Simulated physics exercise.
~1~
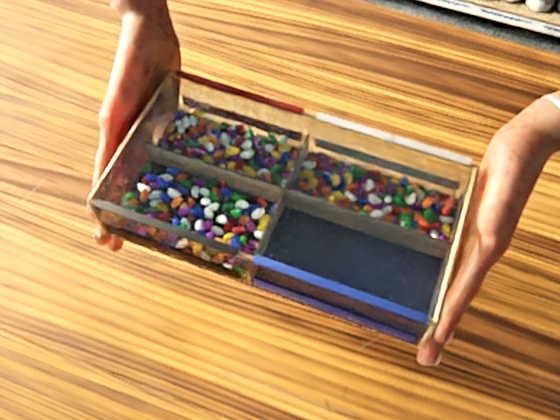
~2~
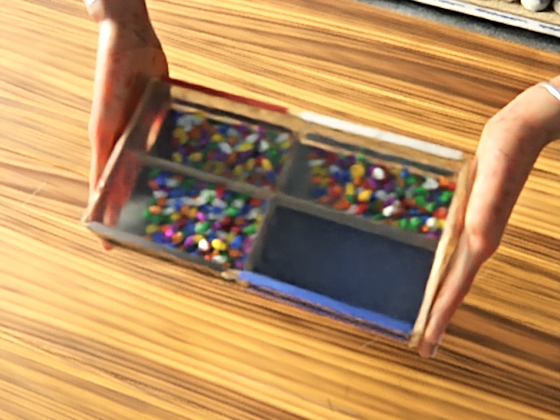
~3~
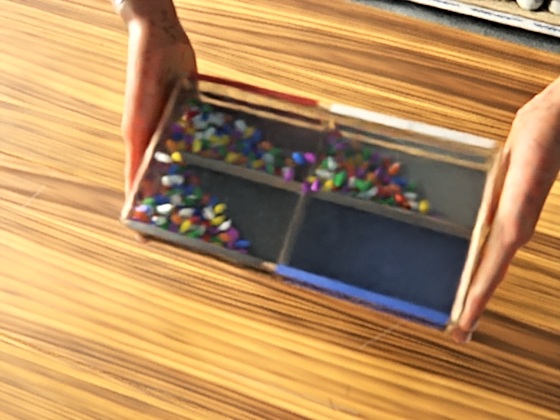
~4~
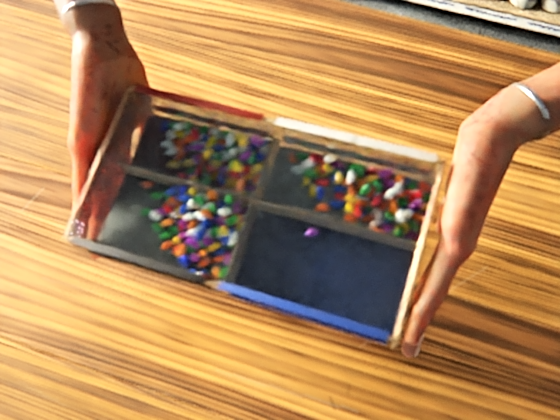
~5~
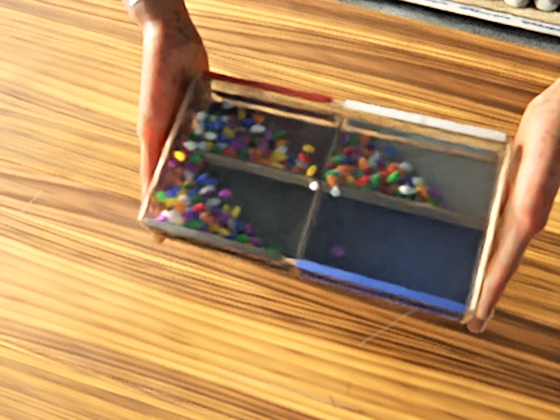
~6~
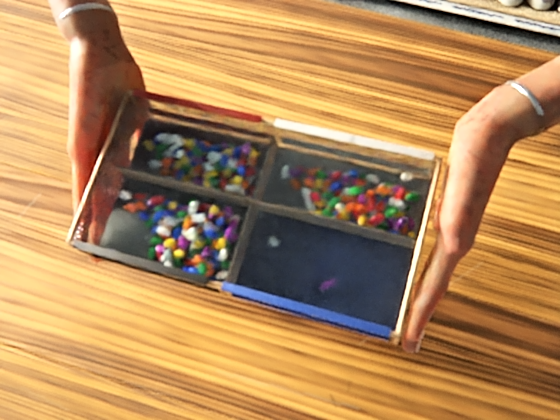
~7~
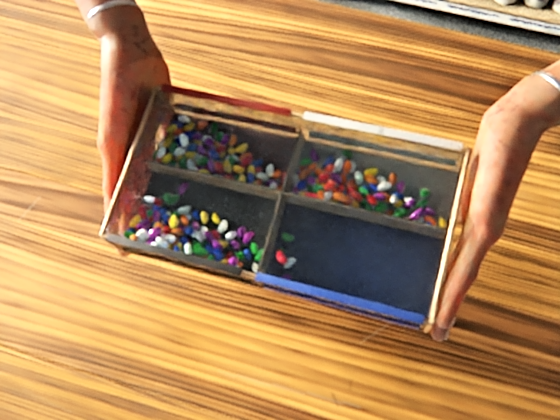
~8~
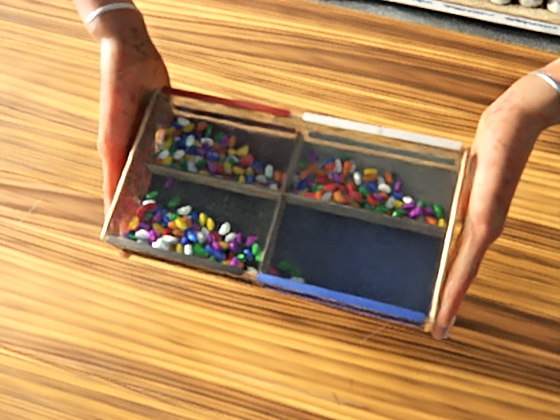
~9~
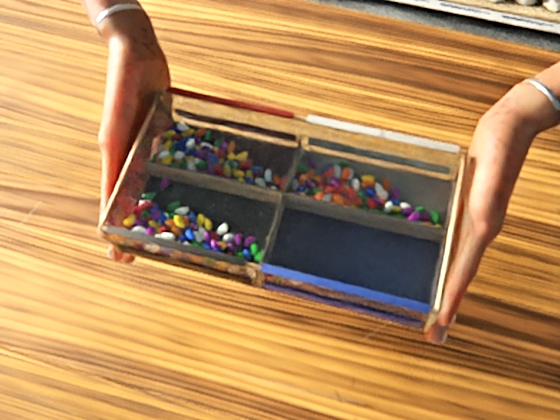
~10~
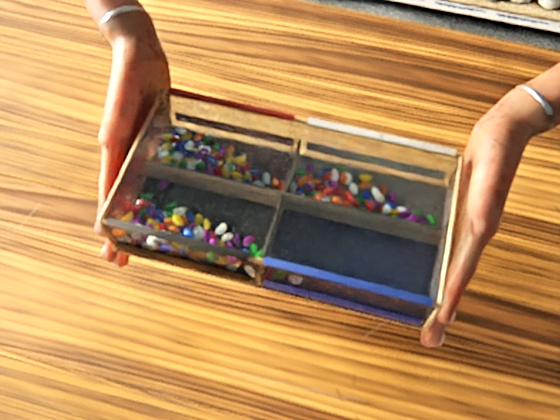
On a striped wooden table, two hands held a clear-lidded box of colorful jelly beans, tilted it and shook it from side to side, making the beans slide about, then leveled it with three sections holding beans and the blue-edged one practically empty.
